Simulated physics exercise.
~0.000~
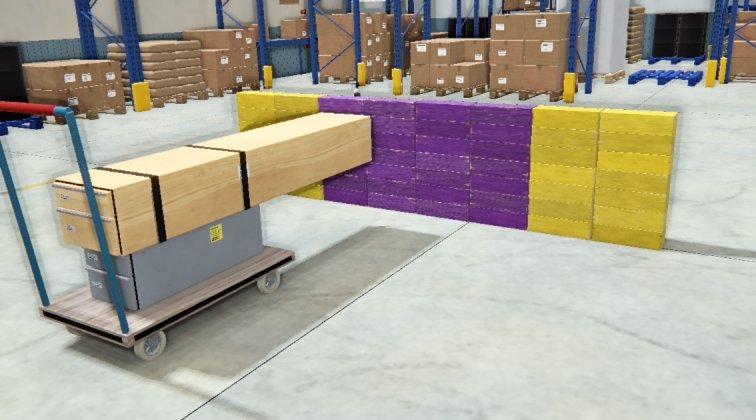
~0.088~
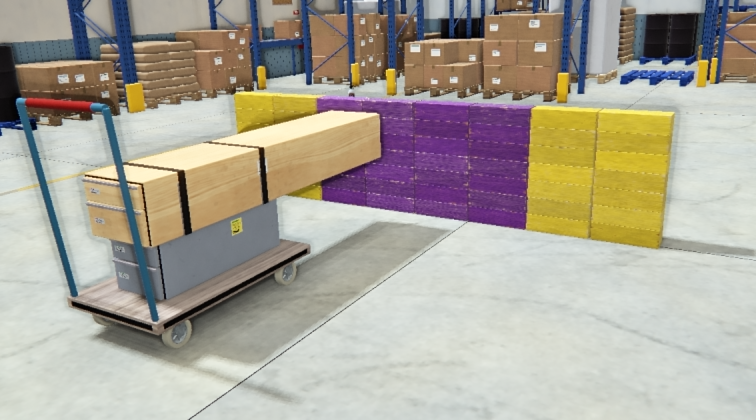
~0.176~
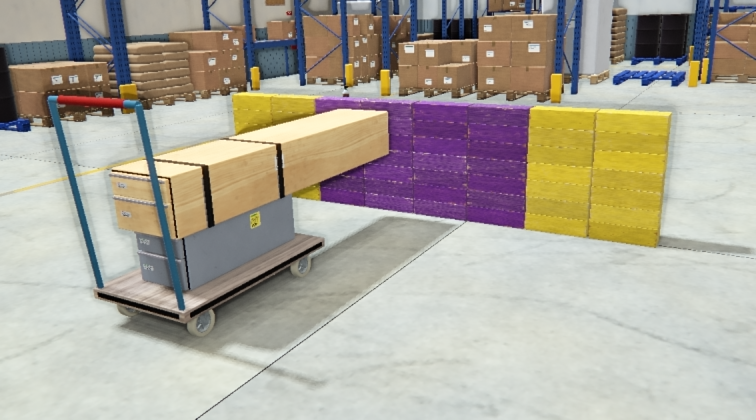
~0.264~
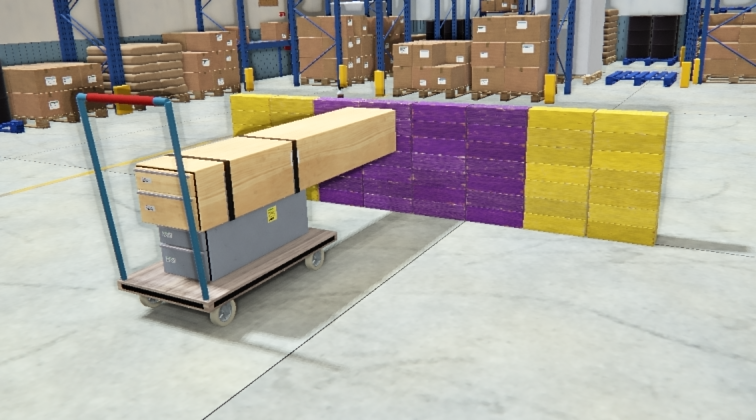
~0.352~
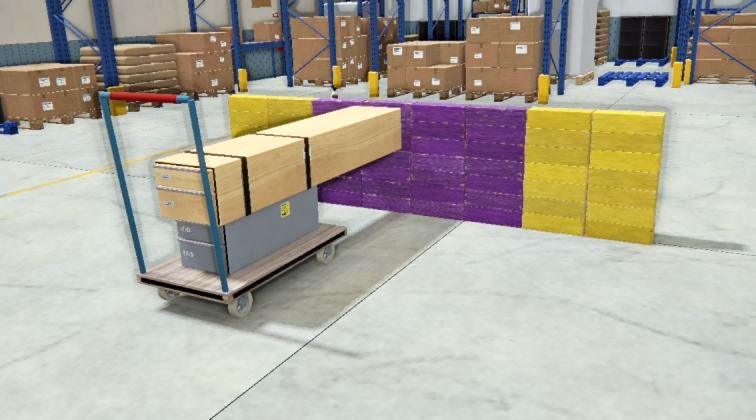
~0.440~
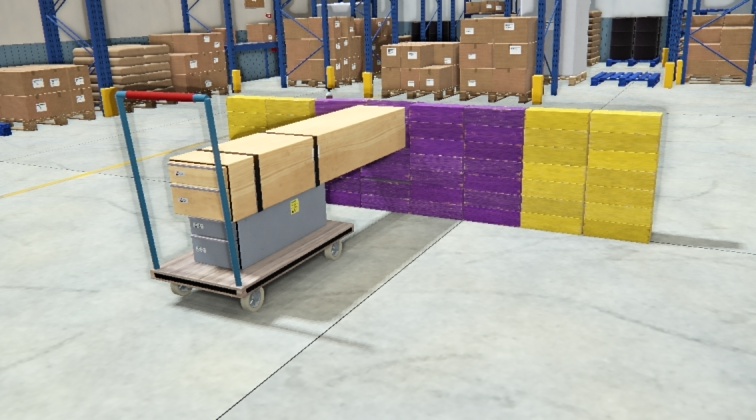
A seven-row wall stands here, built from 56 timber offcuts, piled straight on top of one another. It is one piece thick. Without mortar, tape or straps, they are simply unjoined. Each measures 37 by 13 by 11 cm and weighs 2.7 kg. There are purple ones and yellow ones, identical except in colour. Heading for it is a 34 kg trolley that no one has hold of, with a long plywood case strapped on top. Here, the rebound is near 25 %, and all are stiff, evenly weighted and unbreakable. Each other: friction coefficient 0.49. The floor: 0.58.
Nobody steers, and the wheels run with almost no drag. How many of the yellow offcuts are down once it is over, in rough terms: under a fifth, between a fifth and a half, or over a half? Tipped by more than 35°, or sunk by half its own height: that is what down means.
Once it is over, under a fifth are down.
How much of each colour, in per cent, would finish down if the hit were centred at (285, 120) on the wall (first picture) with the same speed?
Result - yellow: 30 %; purple: 0 %.
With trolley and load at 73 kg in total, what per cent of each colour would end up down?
Share down - yellow: 0; purple: 60 (per cent).
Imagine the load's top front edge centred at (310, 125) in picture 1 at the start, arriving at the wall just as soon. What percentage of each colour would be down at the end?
You'd end up with yellow at 0 per cent down and purple at 30 per cent.
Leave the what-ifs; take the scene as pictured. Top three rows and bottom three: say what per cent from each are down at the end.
Of the top ones 20 percent, of the bottom ones 0 percent.
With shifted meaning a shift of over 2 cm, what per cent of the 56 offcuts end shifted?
The shifted ones make up 15 per cent.
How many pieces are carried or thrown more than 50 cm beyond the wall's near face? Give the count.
4 or thereabouts.
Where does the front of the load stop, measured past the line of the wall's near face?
Looks like around 90 cm beyond, give or take.
After 0.54 s, load 17 cm past the wall's line, still rolling; none of the 28 yellow offcuts down (0 of 56 in all colours); top yellow offcut unmoved.
After 0.74 s, load 27 cm past the wall's line, still rolling; none of the 28 yellow offcuts down (8 of 56 in all colours); top yellow offcut unmoved.
After 0.96 s, load 39 cm past the wall's line, still rolling; none of the 28 yellow offcuts down (8 of 56 in all colours); top yellow offcut unmoved.
After 1.36 s, load 57 cm past the wall's line, still rolling; none of the 28 yellow offcuts down (8 of 56 in all colours); top yellow offcut unmoved.
At rest (3.0 s), load 90 cm past the wall's line, stopped; none of the 28 yellow offcuts down (8 of 56 in all colours); top yellow offcut unmoved; top purple offcut unmoved. That is 0 per cent. As the last picture would show them, middles, top yellow offcut near (558, 119), top purple offcut near (440, 113).
